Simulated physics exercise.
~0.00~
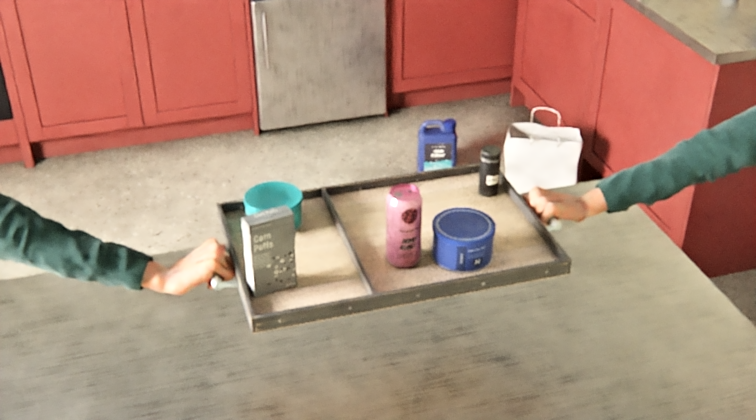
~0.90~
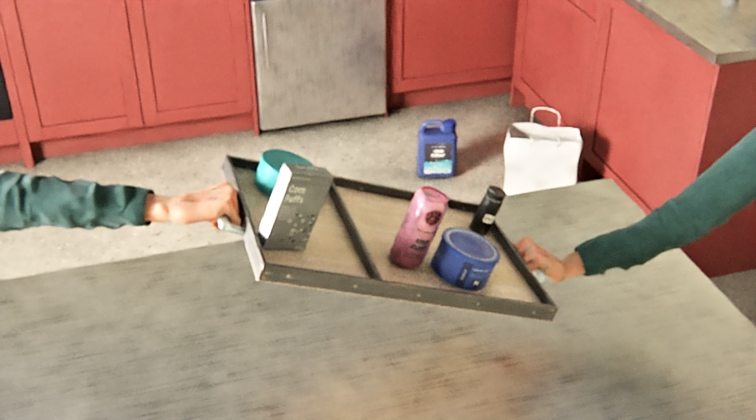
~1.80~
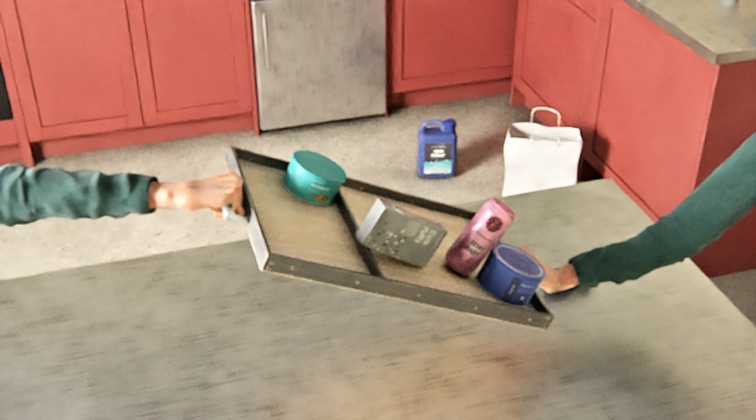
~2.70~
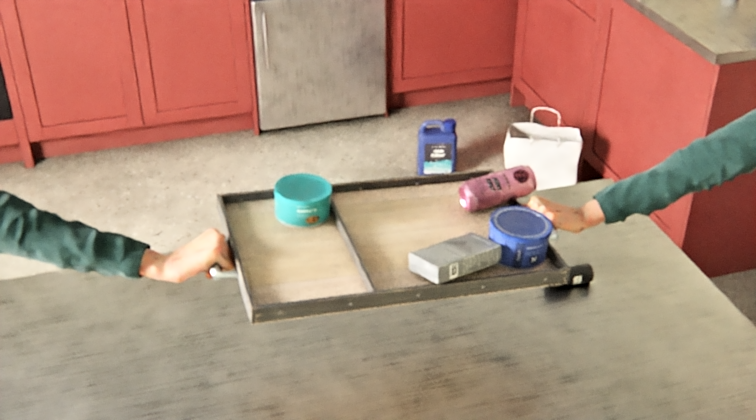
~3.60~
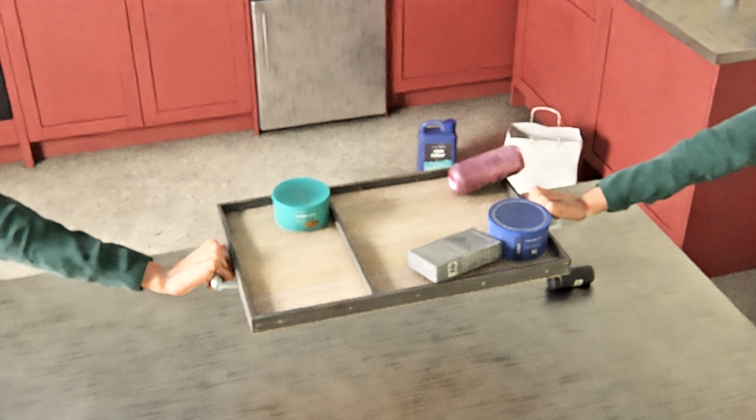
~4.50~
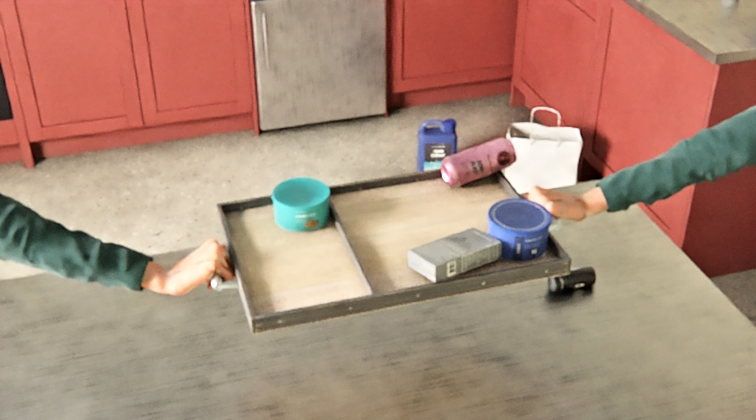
At first, two hands hold a divided serving tray level over a table, carrying a grey packet, a turquoise tub, a pink can, a blue tub and a small black shaker. The hands tip the tray steeply down to the right, and the packet, can and shaker begin to lean. The packet tumbles over the cross bar, the turquoise tub slides up against it, and the can and blue tub crowd the lower end. As the tray comes level again, the shaker lies on the table beyond its right edge. The packet and can end on their sides, while both tubs remain upright.
